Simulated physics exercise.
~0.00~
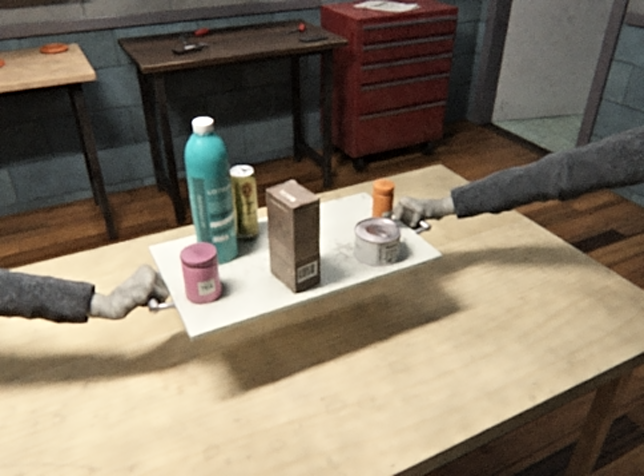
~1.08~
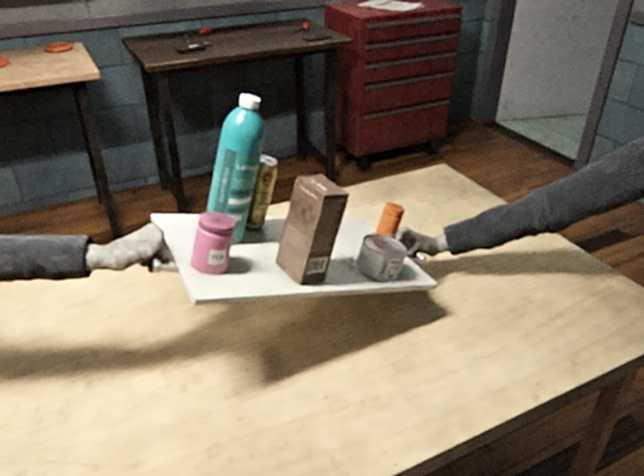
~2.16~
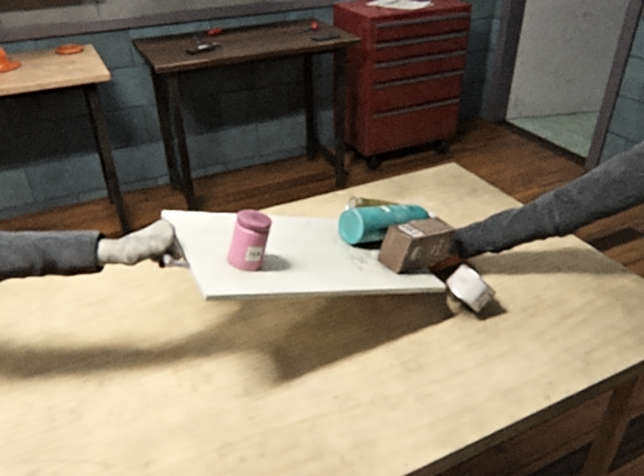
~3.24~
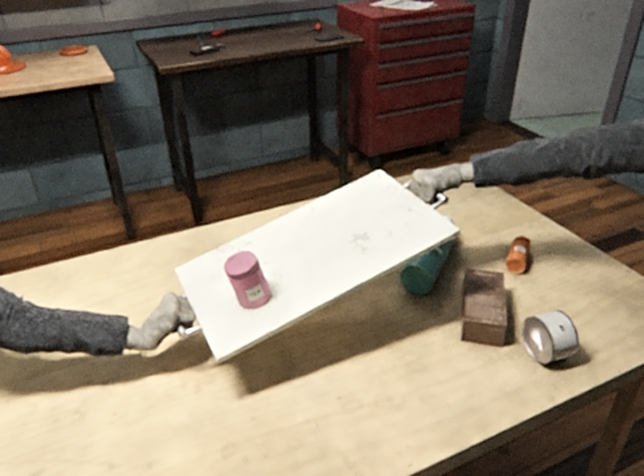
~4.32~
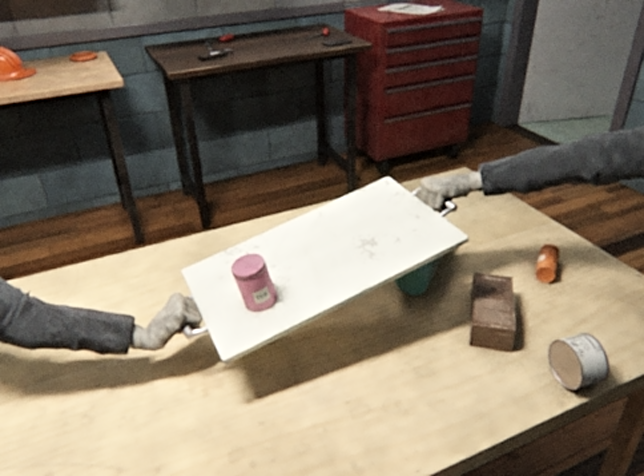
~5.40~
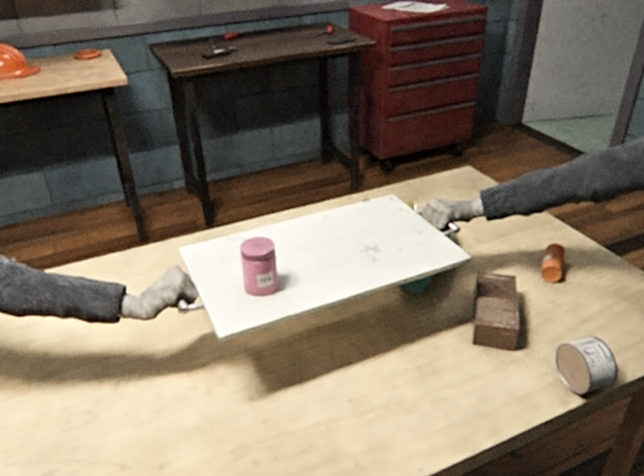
In a workshop, two gloved hands held a rimless white tray of containers over a wooden table and tipped it right, toppling the bottle and carton and spilling items onto the table, then tilted it left and nearly leveled it, leaving only the pink jar aboard.
